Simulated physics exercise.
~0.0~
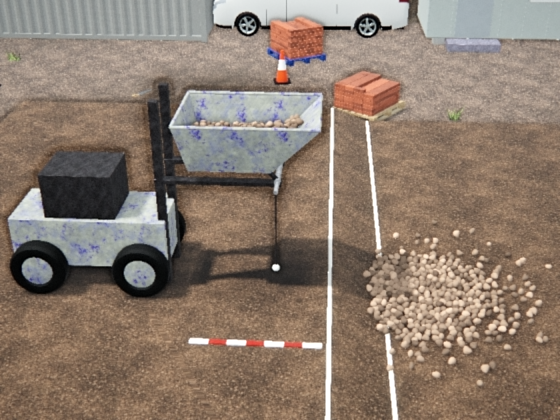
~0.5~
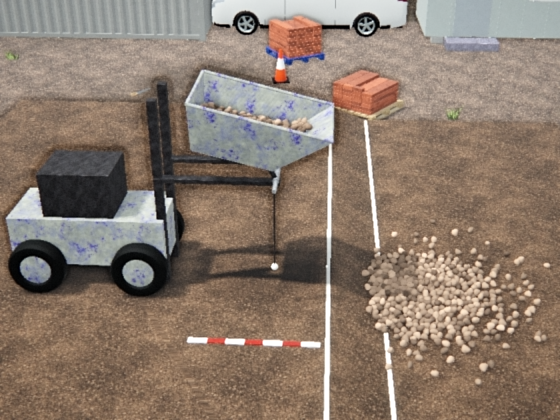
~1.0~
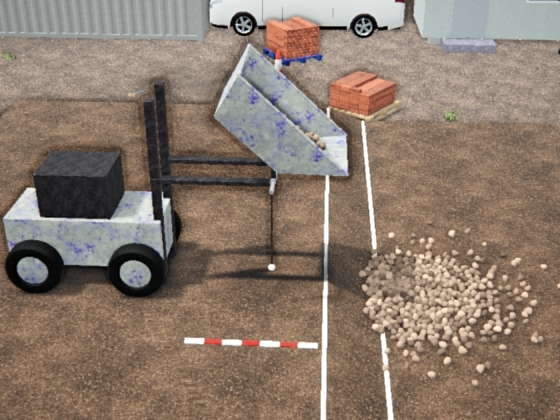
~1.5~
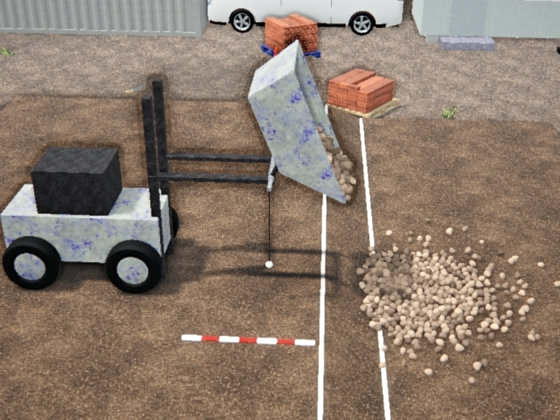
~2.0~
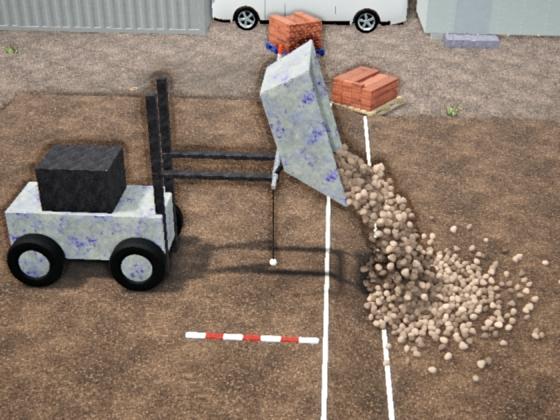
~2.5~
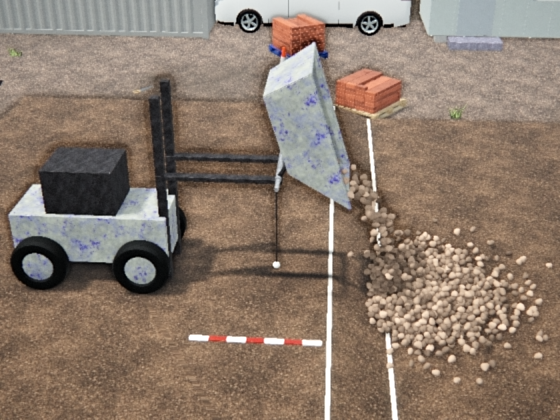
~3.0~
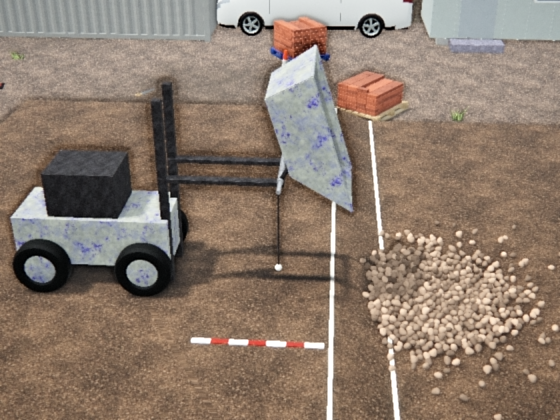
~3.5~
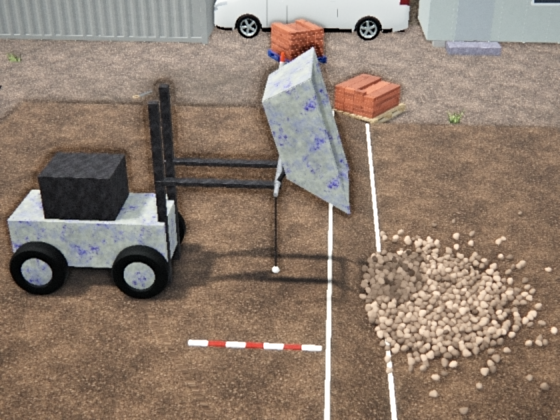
The video shows a small forklift-like vehicle holding a raised, speckled skip of round stones, which tips steeply to the right and pours its load down past two white lines onto an existing stone pile, until the pile has grown and the skip stays tilted and still.
